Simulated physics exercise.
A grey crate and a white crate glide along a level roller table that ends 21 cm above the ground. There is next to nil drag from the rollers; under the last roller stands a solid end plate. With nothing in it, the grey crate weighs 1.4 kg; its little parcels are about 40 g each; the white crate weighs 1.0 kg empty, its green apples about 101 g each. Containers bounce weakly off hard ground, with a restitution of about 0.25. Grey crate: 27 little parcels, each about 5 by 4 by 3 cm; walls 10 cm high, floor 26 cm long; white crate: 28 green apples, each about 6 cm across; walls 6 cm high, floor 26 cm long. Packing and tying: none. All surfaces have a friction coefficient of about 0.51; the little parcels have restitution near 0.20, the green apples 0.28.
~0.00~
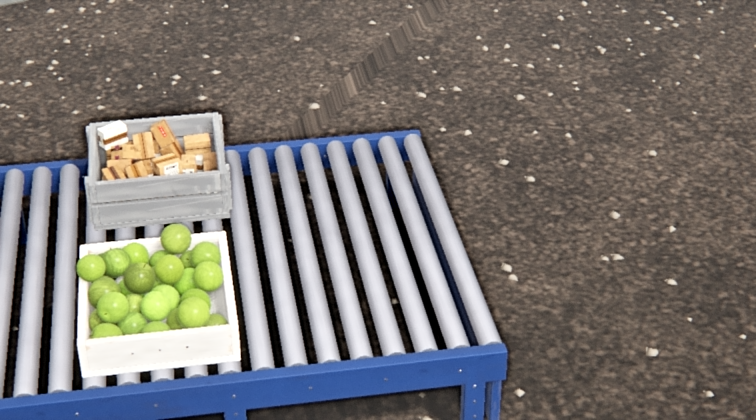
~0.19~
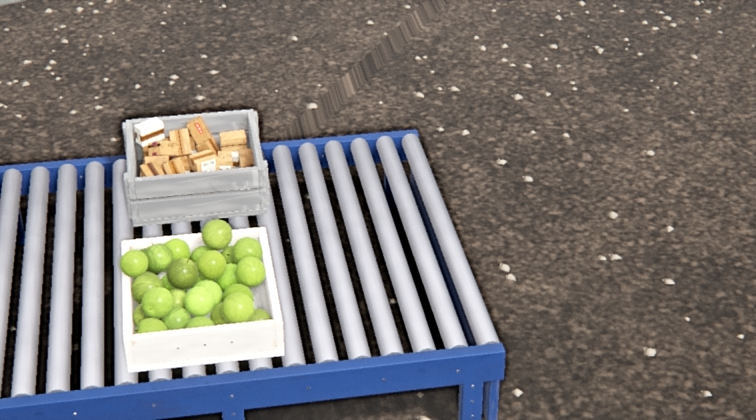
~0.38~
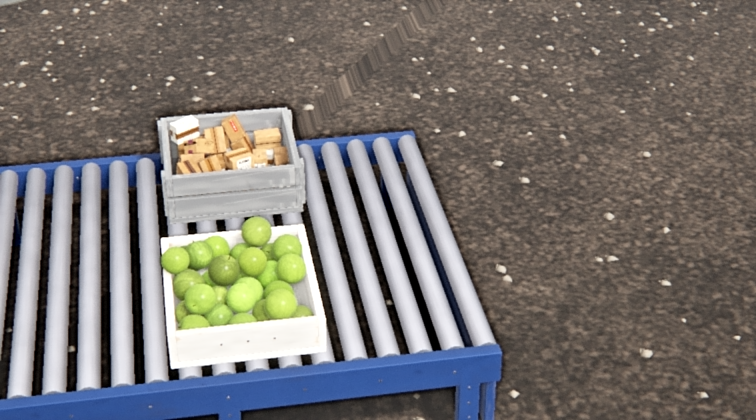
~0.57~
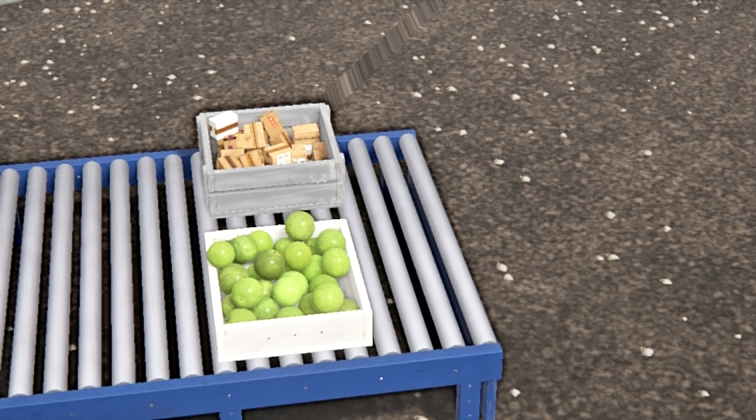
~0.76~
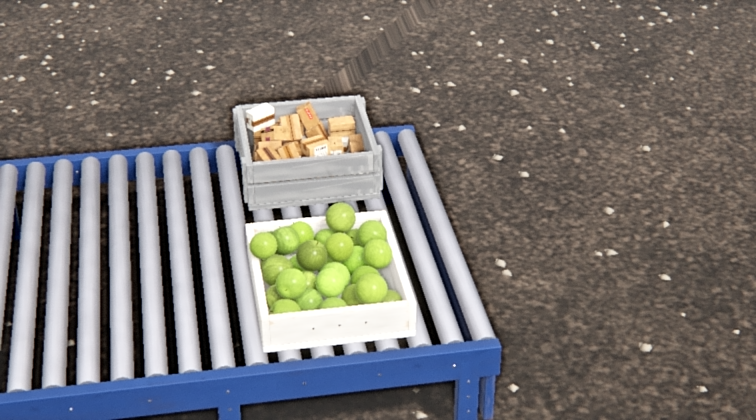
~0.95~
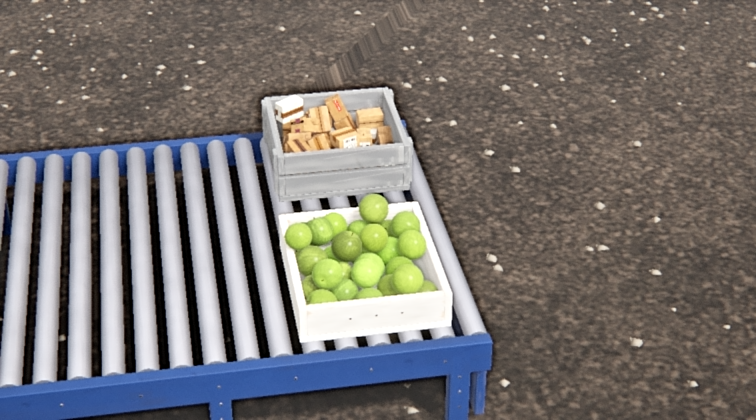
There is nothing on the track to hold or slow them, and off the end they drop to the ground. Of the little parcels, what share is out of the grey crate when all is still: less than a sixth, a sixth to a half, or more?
The grey crate loses fewer than one in six of its little parcels.
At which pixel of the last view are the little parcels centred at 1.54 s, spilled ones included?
(439, 140).
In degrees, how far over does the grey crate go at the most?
50°.
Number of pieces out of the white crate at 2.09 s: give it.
Count for the white crate: Roughly 12.
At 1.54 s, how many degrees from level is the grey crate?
It's tilted around 10°.
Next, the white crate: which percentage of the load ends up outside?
For the white crate, the loss is 40%.
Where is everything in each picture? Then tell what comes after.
In the first frame (we follow the rim corner now nearest the camera), grey crate at (95, 183); white crate at (85, 342); 47 cm of track left ahead; nothing out yet.
In the second frame, grey crate at (134, 179); white crate at (131, 337); 38 cm of track left ahead.
In the third frame, grey crate at (172, 177); white crate at (175, 333); 30 cm of track left ahead.
In the fourth frame, grey crate at (213, 172); white crate at (223, 327); 21 cm of track left ahead.
In the fifth frame, grey crate at (252, 164); white crate at (269, 317); 13 cm of track left ahead.
In the sixth frame, grey crate at (284, 155); white crate at (306, 307); 4 cm of track left ahead; nothing out yet.
After 1.04 s, the front runs out over the edge.
After 1.54 s, the grey crate leans 10° with 0 of 27 out and the white crate leans 4° with 0 of 28 out.
After 1.74 s, the grey crate leans 48° with 0 of 27 out and the white crate leans 49° with 6 of 28 out.
After 2.09 s, the grey crate leans 47° with 2 of 27 out and the white crate leans 49° with 11 of 28 out.
When it is over (at 2.27 s), the grey crate leans 47° with 2 of 27 out and the white crate leans 49° with 11 of 28 out. Asked share, 2 of 27, 7 per cent.
